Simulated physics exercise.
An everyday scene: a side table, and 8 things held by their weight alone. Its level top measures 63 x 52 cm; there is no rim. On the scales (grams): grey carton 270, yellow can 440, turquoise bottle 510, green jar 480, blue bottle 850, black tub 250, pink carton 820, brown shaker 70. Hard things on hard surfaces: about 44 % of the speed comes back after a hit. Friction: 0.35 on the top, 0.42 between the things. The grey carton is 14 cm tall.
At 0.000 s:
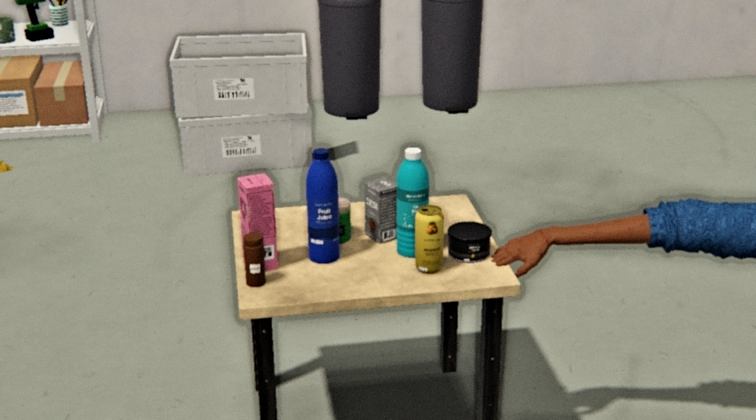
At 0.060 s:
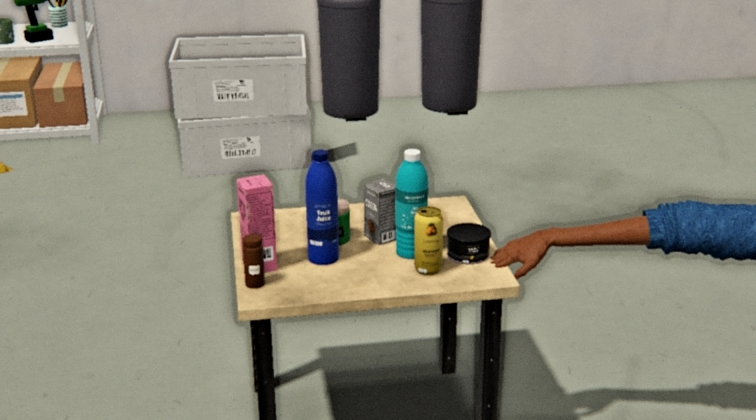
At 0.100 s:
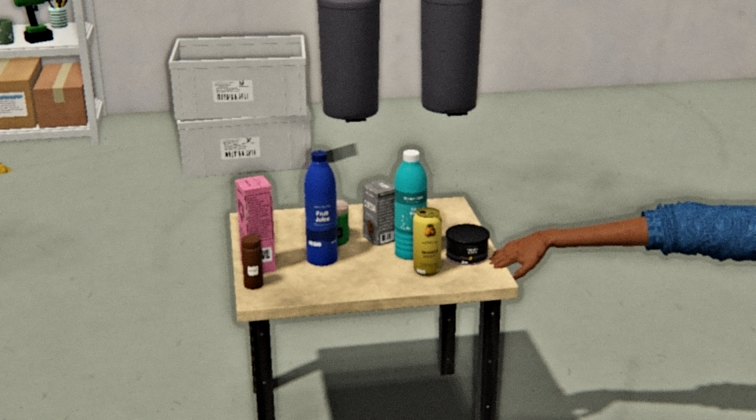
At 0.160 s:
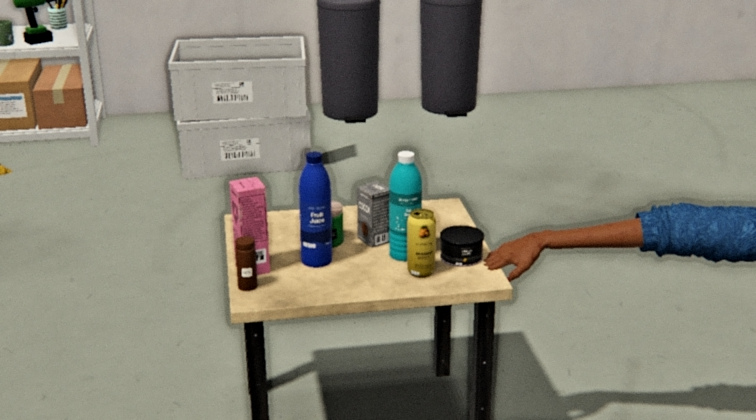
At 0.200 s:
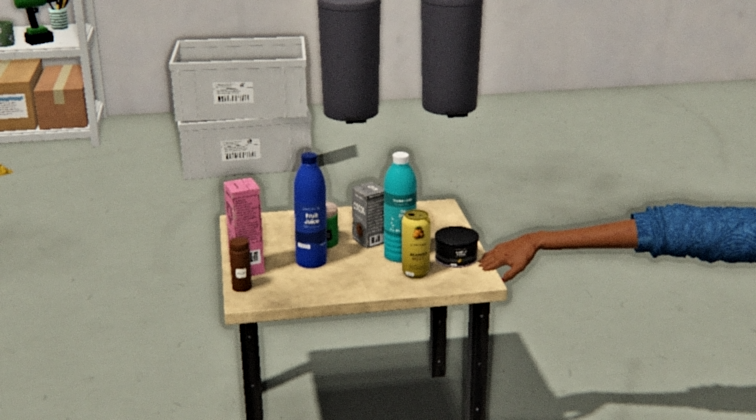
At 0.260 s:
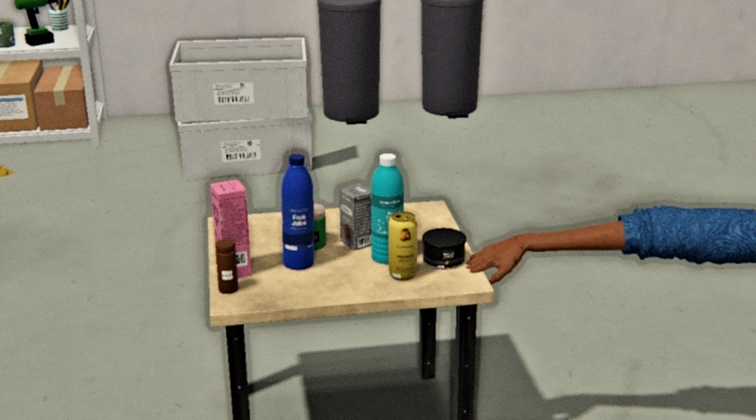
A hand in a blue sleeve reaches in from the right and rests at the edge of a light wooden side table in a grey-floored room, seen from slightly above. A pink carton and brown shaker stand left, blue bottle, green jar and grey carton mid-table, turquoise bottle, yellow can and black tub right. The hand and table shift slightly left, the objects riding along upright, while the camera stays still.
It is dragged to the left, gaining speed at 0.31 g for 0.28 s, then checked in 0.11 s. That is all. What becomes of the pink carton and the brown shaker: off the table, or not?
The pink carton goes over the edge; the brown shaker goes over the edge.
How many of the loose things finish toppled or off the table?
3 of them.
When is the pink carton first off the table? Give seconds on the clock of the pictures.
At about 0.5 s.
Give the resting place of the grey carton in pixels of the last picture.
At about (290, 222).
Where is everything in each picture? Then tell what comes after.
Pink carton (258, 224); brown shaker (254, 260), in the first picture.
Turquoise bottle (412, 203), in the second picture.
Blue bottle (321, 208); black tub (467, 244), in the third picture.
Table along by 2 cm; grey carton (375, 214); yellow can (422, 244), in the fourth picture.
Table along by 3 cm; turquoise bottle (400, 206), in the fifth picture.
Table along by 6 cm; pink carton (231, 230); brown shaker (227, 267), in the sixth picture.
By 0.56 s, table along by 17 cm; pink carton and brown shaker now off the table; blue bottle tilted 37°; turquoise bottle tilted 8°.
By 0.76 s, table along by 17 cm; blue bottle on its side; turquoise bottle tilted 13°; grey carton 6 cm from its spot.
By 0.96 s, table along by 17 cm; blue bottle on its side; grey carton 6 cm from its spot; yellow can 6 cm from its spot.
When it is over (2.3 s), off the table, pink carton and brown shaker; lying over on the table, blue bottle; not toppled but over 5 cm from the start, grey carton, yellow can, green jar and black tub; the last one within 5 cm of the start.
